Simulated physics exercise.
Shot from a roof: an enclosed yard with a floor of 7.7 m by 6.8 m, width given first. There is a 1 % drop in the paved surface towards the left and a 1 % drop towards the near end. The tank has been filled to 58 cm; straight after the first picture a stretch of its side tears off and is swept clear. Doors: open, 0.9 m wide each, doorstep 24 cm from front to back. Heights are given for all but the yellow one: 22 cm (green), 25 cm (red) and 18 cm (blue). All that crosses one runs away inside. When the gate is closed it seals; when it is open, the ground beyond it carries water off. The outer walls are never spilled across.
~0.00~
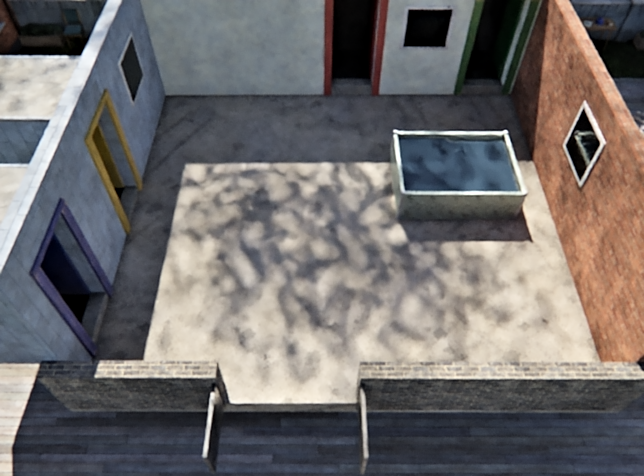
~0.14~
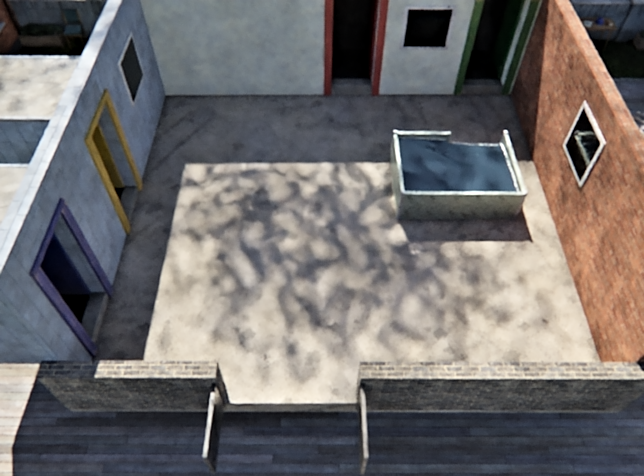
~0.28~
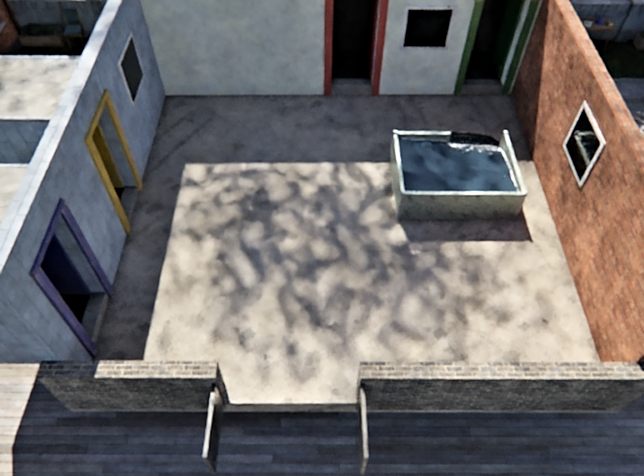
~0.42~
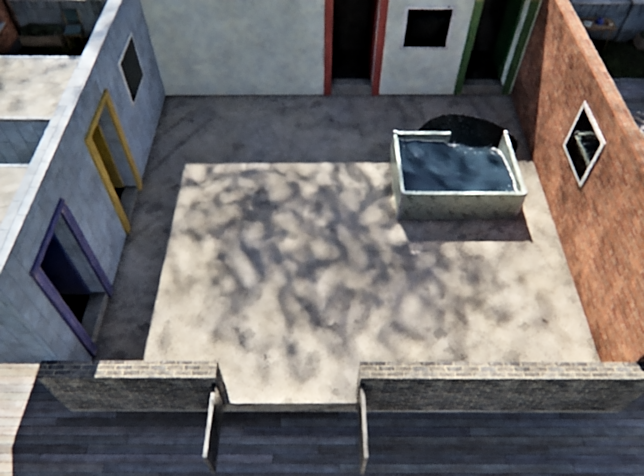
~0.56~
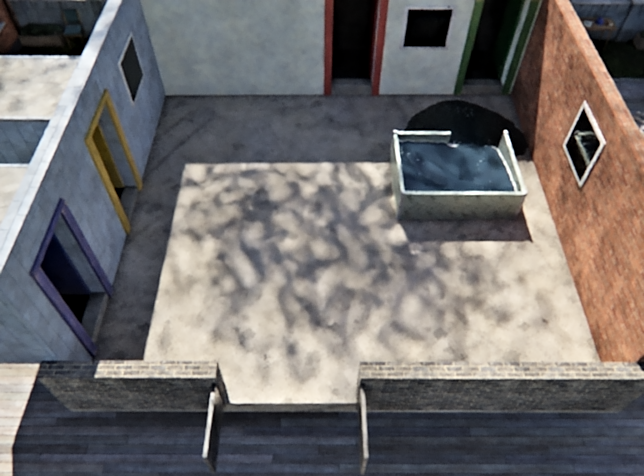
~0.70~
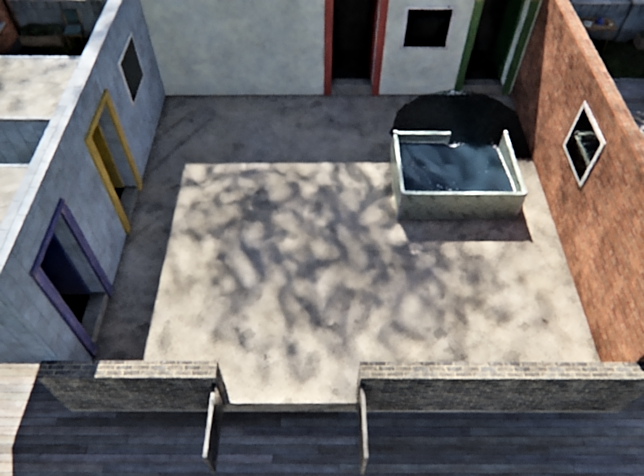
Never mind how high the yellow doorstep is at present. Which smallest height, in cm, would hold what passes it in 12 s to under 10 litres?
It would have to be roughly 5.5 cm high.
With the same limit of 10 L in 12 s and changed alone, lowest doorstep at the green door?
The green door needs around 29 cm.
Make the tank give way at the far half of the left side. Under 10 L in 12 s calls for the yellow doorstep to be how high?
Then it needs around 10.5 cm.
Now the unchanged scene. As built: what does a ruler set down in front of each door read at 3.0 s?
Green door 20 cm, red door 8 cm, yellow door 0 cm, blue door 0 cm.
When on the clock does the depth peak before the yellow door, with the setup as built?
Approximately 6.0 s.
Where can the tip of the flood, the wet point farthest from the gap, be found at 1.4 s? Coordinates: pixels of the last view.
The farthest wet point sits near (368, 98).
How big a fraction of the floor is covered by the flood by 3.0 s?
Wet: Close to 20 %.
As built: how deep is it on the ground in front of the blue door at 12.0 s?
Some 9.0 cm.
After 1.4 s water covers 10 % of the floor, deepest (40 cm) near (506, 97); it has not reached the yellow door.
After 3.0 s water covers 20 % of the floor, deepest (23 cm) near (481, 125); it has not reached the yellow door.
After 12.0 s water covers 75 % of the floor, deepest (13 cm) near (85, 387); 6 cm at the yellow door, 0 litres in over its 14 cm doorstep.
At the yellow door as built, the water arrived by 5.3 s and peaked near 8 cm at 5.8 s.
With a doorstep of 5 cm, 15 litres would have come in within the 12 s; with 6.5 cm, 4 litres. So under 10 litres takes about 5.5 cm.
